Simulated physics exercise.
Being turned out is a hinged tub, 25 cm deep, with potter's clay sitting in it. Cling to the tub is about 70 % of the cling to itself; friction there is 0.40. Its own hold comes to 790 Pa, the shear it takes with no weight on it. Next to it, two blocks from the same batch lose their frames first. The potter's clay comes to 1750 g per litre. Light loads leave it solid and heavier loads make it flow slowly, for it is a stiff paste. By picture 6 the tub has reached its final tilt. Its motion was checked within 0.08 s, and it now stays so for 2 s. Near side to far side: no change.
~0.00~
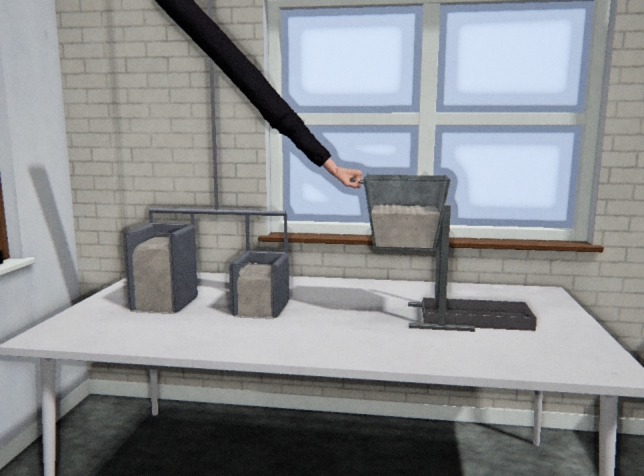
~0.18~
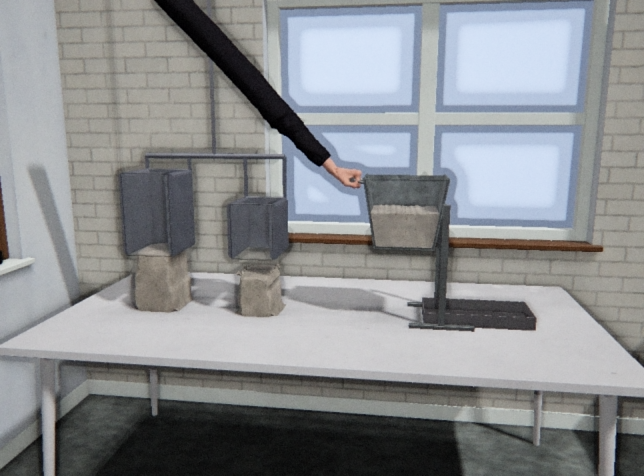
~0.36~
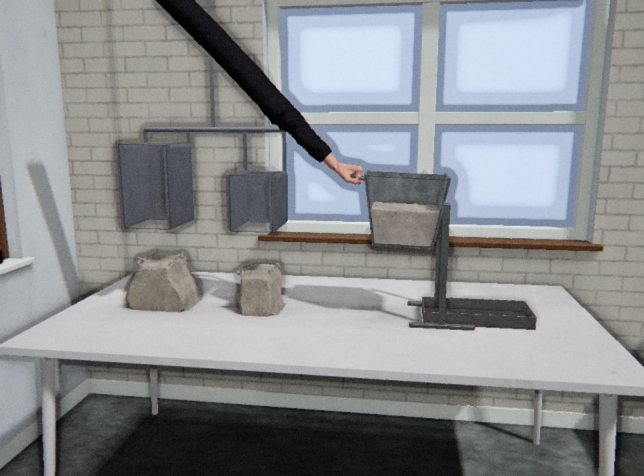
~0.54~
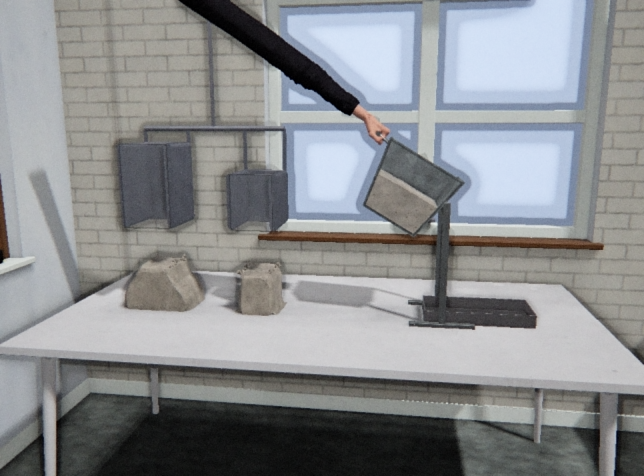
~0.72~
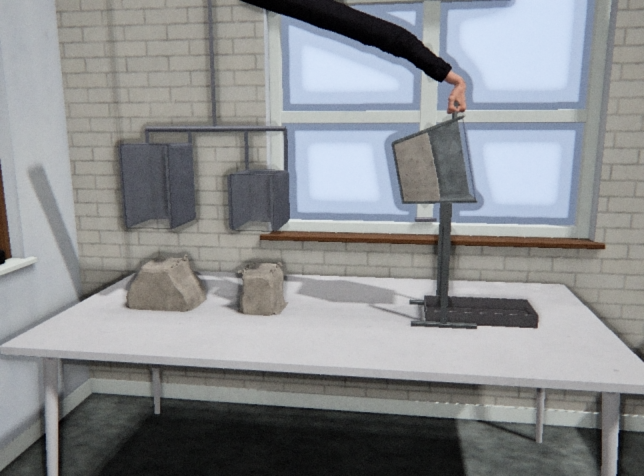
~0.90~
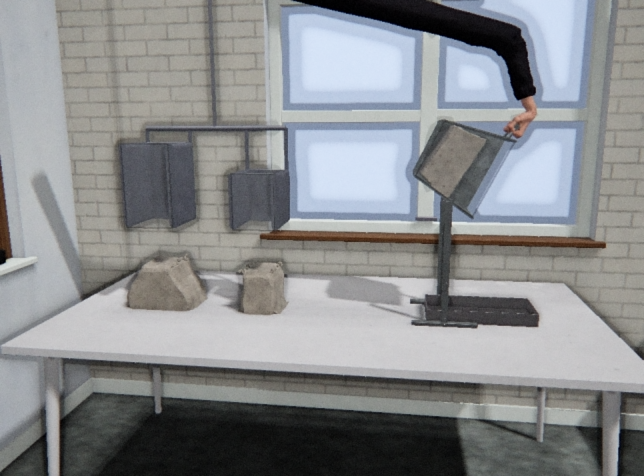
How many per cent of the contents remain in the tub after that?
0 %.
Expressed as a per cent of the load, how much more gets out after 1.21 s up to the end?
Around 0 percent of the load.
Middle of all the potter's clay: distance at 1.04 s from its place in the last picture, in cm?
Measured shift, roughly 14 cm.
After 1.04 s, the tub is at 116 degrees and holds 76 %.
After 1.21 s, the tub is at 116 degrees and holds 0 %.
After 1.38 s, the tub is at 116 degrees and holds 0 %.
After 1.55 s, the tub is at 116 degrees and holds 0 %.
After 2.90 s, the tub is at 116 degrees and holds 0 %.
